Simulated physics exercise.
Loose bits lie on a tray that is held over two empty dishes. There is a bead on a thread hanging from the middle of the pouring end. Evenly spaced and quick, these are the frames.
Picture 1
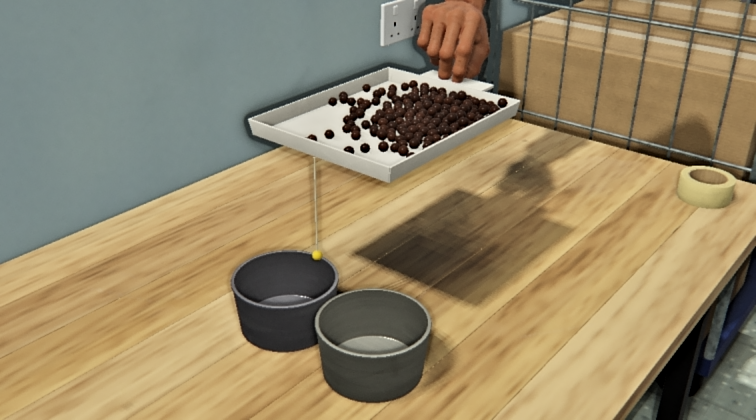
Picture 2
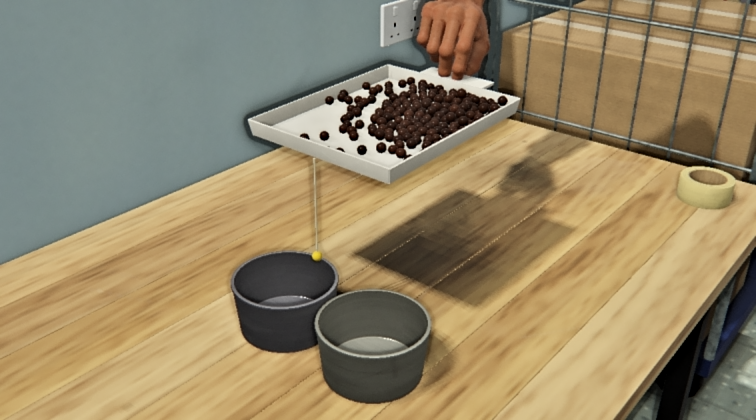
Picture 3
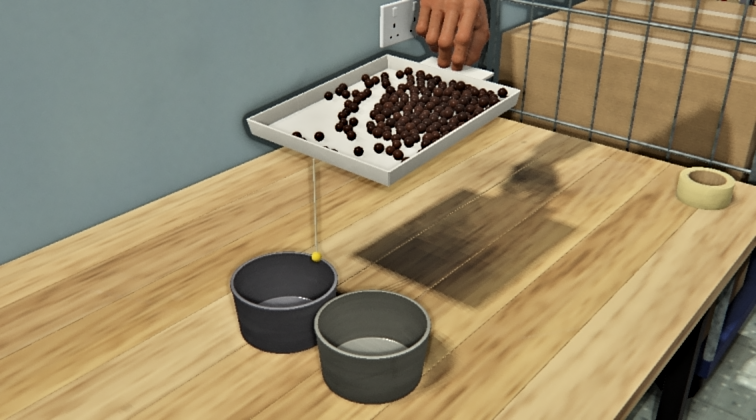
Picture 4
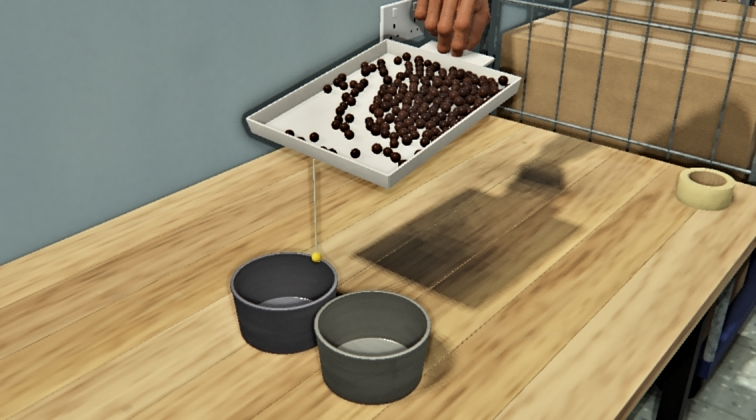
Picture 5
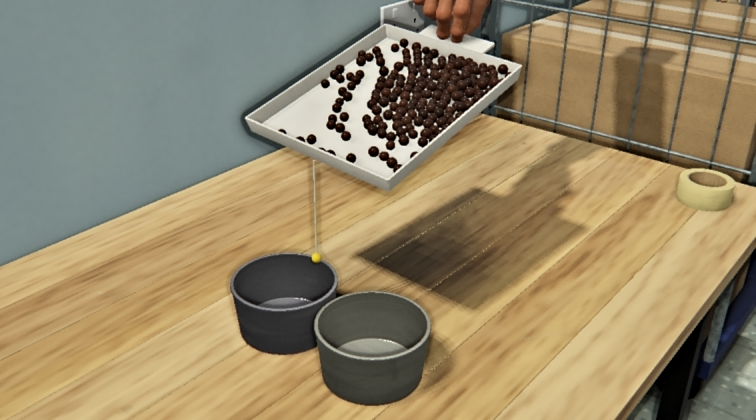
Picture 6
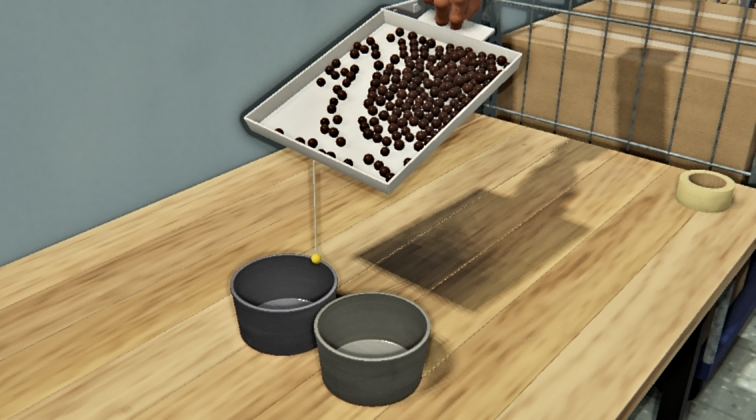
The video shows a hand gripping a white tray of dark brown balls above two empty dishes on a wooden table, raising its far end so the tray slopes more steeply while the balls shift and spread toward the lower edge.
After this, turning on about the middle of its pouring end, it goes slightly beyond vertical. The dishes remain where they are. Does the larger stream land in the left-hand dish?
No, it lands in the right-hand dish.
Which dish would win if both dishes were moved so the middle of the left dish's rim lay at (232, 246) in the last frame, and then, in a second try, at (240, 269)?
The dish to the right; the dish to the right.
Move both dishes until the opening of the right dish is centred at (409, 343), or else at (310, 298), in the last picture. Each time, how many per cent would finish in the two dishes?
Result: 80 % and 50 %.
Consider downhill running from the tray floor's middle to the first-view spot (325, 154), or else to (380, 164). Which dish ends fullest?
First case: The dish at left. Second case: The dish at right.
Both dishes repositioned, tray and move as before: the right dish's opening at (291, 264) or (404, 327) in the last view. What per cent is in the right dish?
Trial 1 around 0 percent, trial 2 around 40 percent.
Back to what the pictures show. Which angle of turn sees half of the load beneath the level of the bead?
Around 90°, give or take.
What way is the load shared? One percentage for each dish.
I'd say the left dish holds some 20 % and the right dish some 60 %.
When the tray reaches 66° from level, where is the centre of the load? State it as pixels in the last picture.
The centre of the load shows up near (355, 156) in the last view.
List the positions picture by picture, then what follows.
In the first frame, corners of the pouring end at (253, 119) and (389, 166), level; middle of the load at (430, 117), chocolate balls; left dish at (248, 319); right dish at (336, 368); bead on its thread at (317, 255).
In the second frame, corners of the pouring end at (252, 119) and (389, 167), level; middle of the load at (429, 115), a stray few on the move.
In the third frame, corners of the pouring end at (251, 119) and (388, 170), tipped barely, lowest at the right corner; middle of the load at (428, 110), about a quarter on the move.
In the fourth frame, corners of the pouring end at (250, 118) and (388, 173), tipped a little, lowest at the right corner; middle of the load at (427, 101), about a third on the move.
In the fifth frame, corners of the pouring end at (249, 117) and (387, 177), tipped a little, lowest at the right corner; middle of the load at (425, 95), about two thirds on the move.
In the sixth frame, corners of the pouring end at (248, 117) and (387, 181), tipped clearly, lowest at the right corner; middle of the load at (420, 91), nearly all on the move; left dish at (247, 323); right dish at (335, 372).
Soon, tray tipped steeply; most on the tray; a small part in the right dish; a stray few in the left dish; a stray few outside both; a small part in the air.
A while on, tray tipped past a quarter turn; a stray few on the tray; about half in the right dish; about a quarter in the left dish; a small part outside both; a small part in the air.
Towards the end, tray tipped past a quarter turn; about two thirds in the right dish; about a quarter in the left dish; a small part outside both.
Finally, tray tipped past a quarter turn; about two thirds in the right dish; about a quarter in the left dish; a small part outside both.
